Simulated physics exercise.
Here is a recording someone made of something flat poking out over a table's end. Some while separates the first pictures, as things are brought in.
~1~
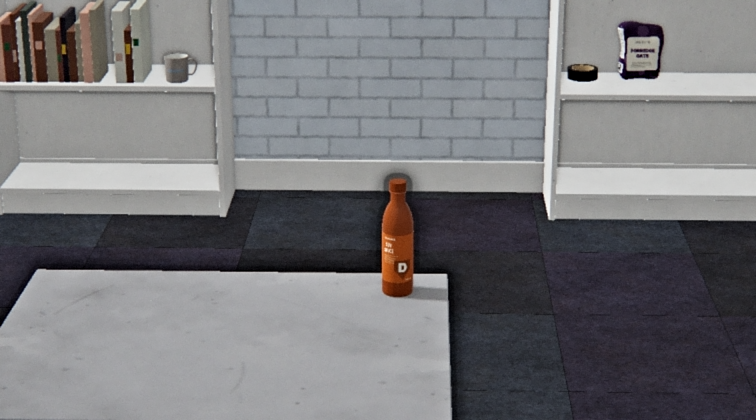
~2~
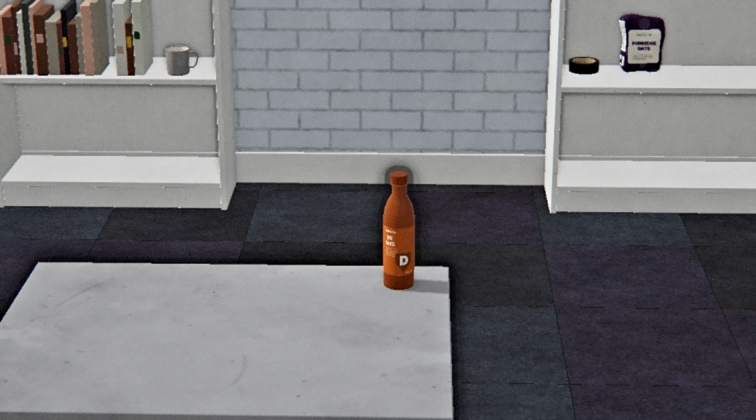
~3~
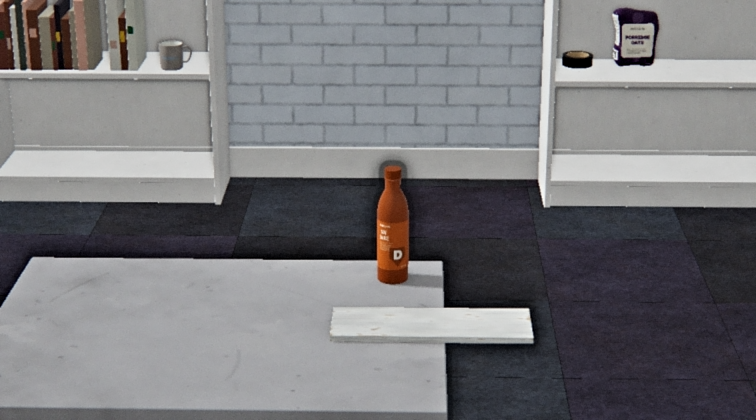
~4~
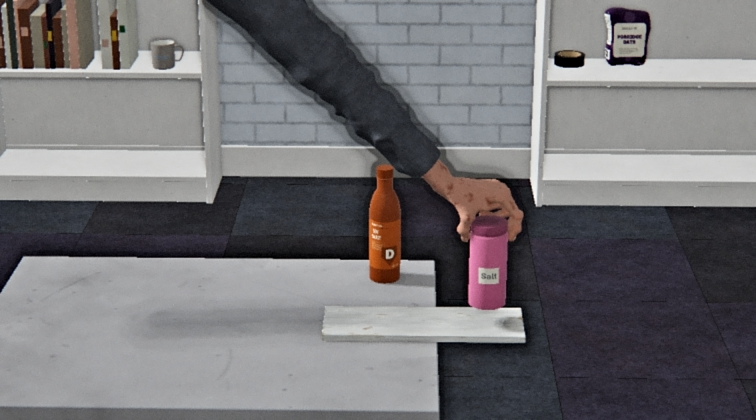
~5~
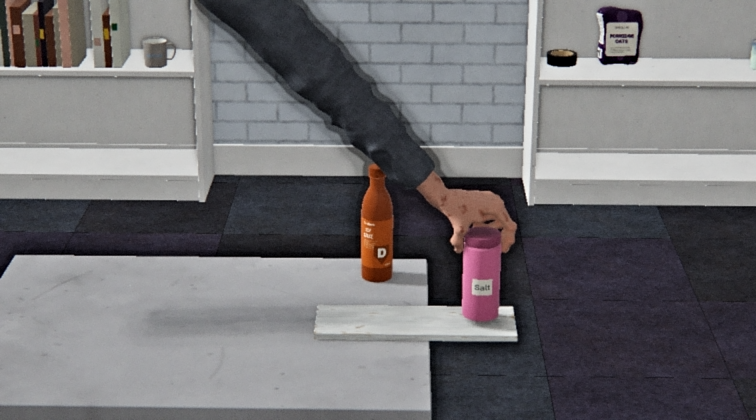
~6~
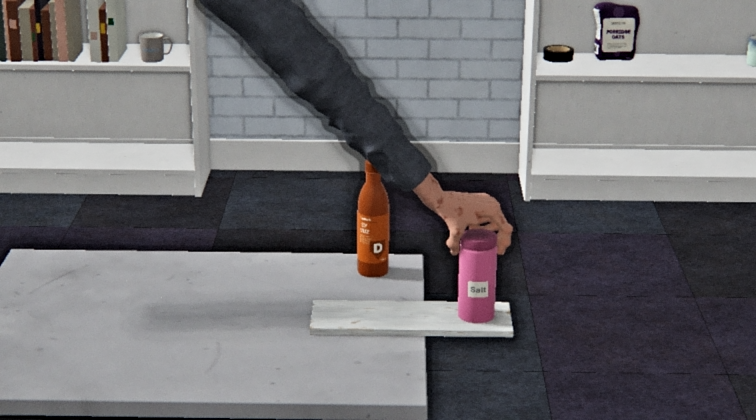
A hand in a dark sleeve lowered a pink jar onto the overhanging right end of a flat white board, which had appeared on the table in front of a standing orange bottle.
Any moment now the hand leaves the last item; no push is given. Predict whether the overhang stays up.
Drops off.
Then, 0.40 s after the last picture, pink jar now down on the floor or falling; white board tipped 63° from how it was.
Then, 0.50 s after the last picture, white board now down on the floor or falling.
Then, 0.70 s after the last picture, things are still on the move.
Then, 0.80 s after the last picture, as before.
At rest, down on the floor or falling, pink jar and white board; orange bottle in place. The board tips off the edge.
